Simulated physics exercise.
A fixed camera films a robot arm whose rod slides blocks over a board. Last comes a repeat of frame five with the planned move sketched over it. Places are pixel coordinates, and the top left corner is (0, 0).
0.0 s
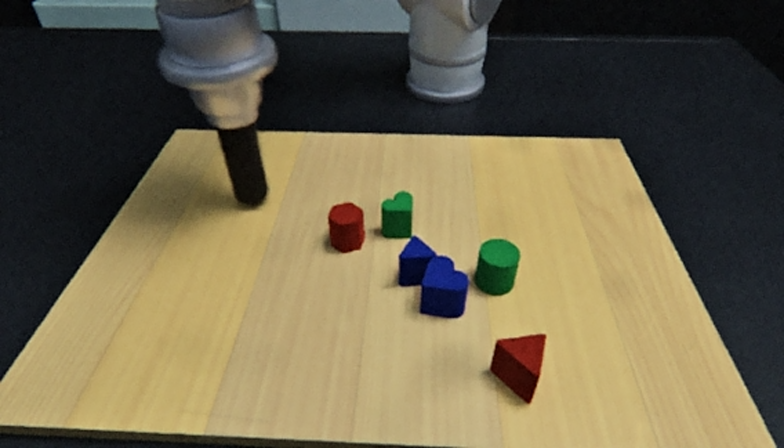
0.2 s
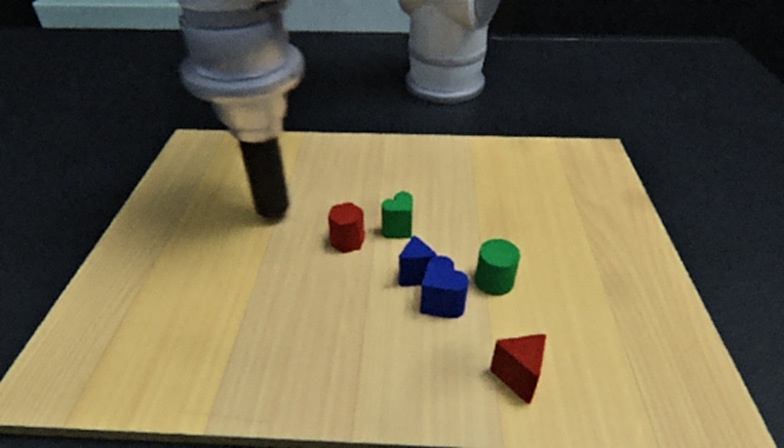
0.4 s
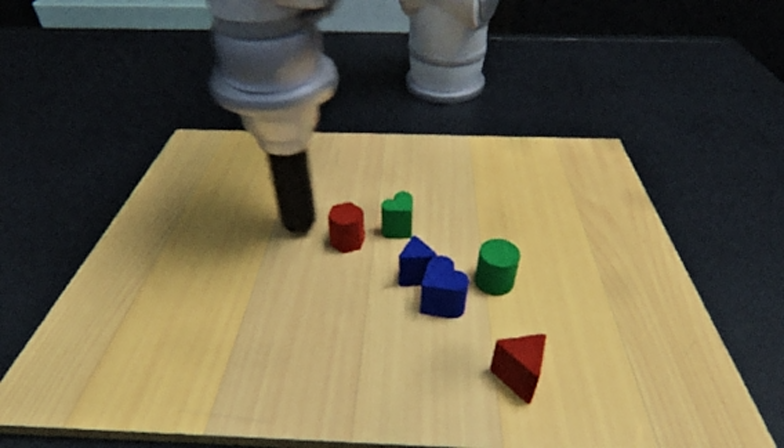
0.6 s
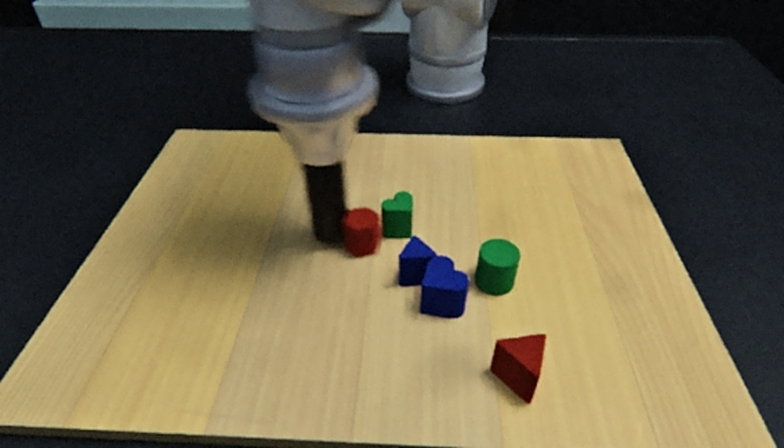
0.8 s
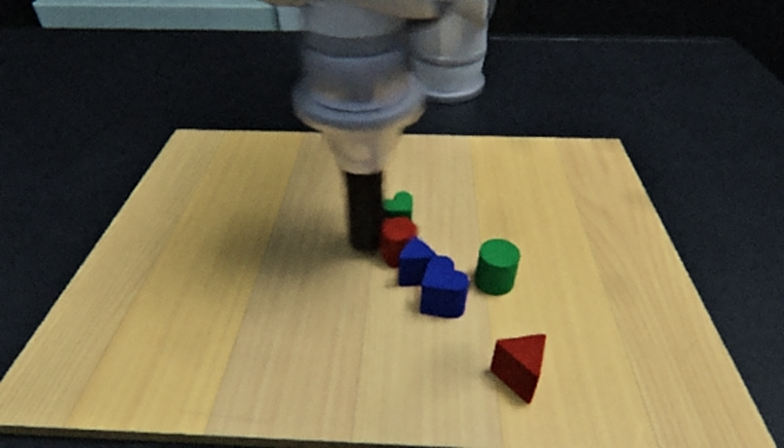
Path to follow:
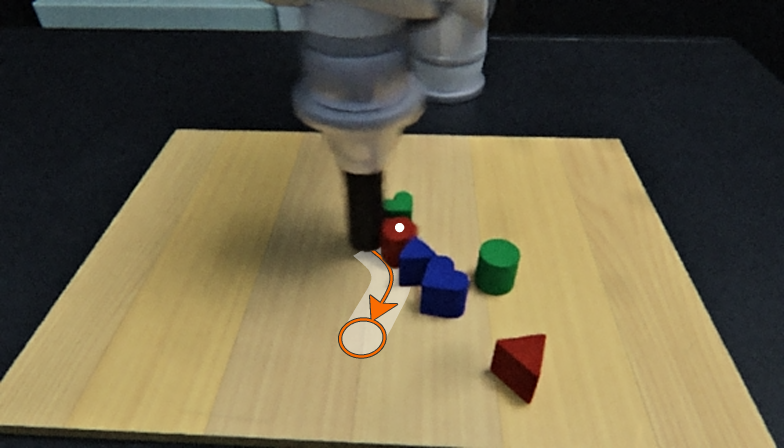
A grey robot arm with a dark rod pointing down moves over a pale wooden board on a black surface, seen from above at an angle by a still camera. A red block, a green heart and two blue blocks sit near the middle, with a green cylinder and a red triangular block to the right. The rod slides rightward, meets the red block and pushes it right, beside the green heart and blue triangular block.
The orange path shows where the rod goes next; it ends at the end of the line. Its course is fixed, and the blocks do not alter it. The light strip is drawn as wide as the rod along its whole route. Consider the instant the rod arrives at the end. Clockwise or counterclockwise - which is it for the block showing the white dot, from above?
Verdict: Counterclockwise.
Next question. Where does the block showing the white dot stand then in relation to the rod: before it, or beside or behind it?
I expect it to be beside or behind the rod.
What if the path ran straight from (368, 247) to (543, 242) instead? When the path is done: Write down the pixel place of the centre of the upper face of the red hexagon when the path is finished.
It comes to (529, 239).
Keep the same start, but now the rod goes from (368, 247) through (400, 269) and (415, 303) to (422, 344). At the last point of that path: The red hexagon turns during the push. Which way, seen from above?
In a top view, it turns counterclockwise.
The drawn path runs from (368, 247) through (390, 271) and (382, 303) to (362, 337); the dot is on the red hexagon.
On the path given first. One third of the way, rod at (391, 265); red hexagon at (426, 233), turned 35° anticlockwise; blue triangular piece at (446, 250), turned 20° clockwise; blue heart block at (450, 280), turned 20° clockwise.
Two thirds of the way, rod at (381, 297); red hexagon at (426, 234), turned 35° anticlockwise; blue triangular piece at (446, 250), turned 20° clockwise; blue heart block at (450, 280), turned 20° clockwise.
At the end, rod at (362, 331); green heart block not moved; red hexagon at (426, 234), turned 35° anticlockwise; blue triangular piece at (446, 250), turned 20° clockwise; blue heart block at (450, 280), turned 20° clockwise.
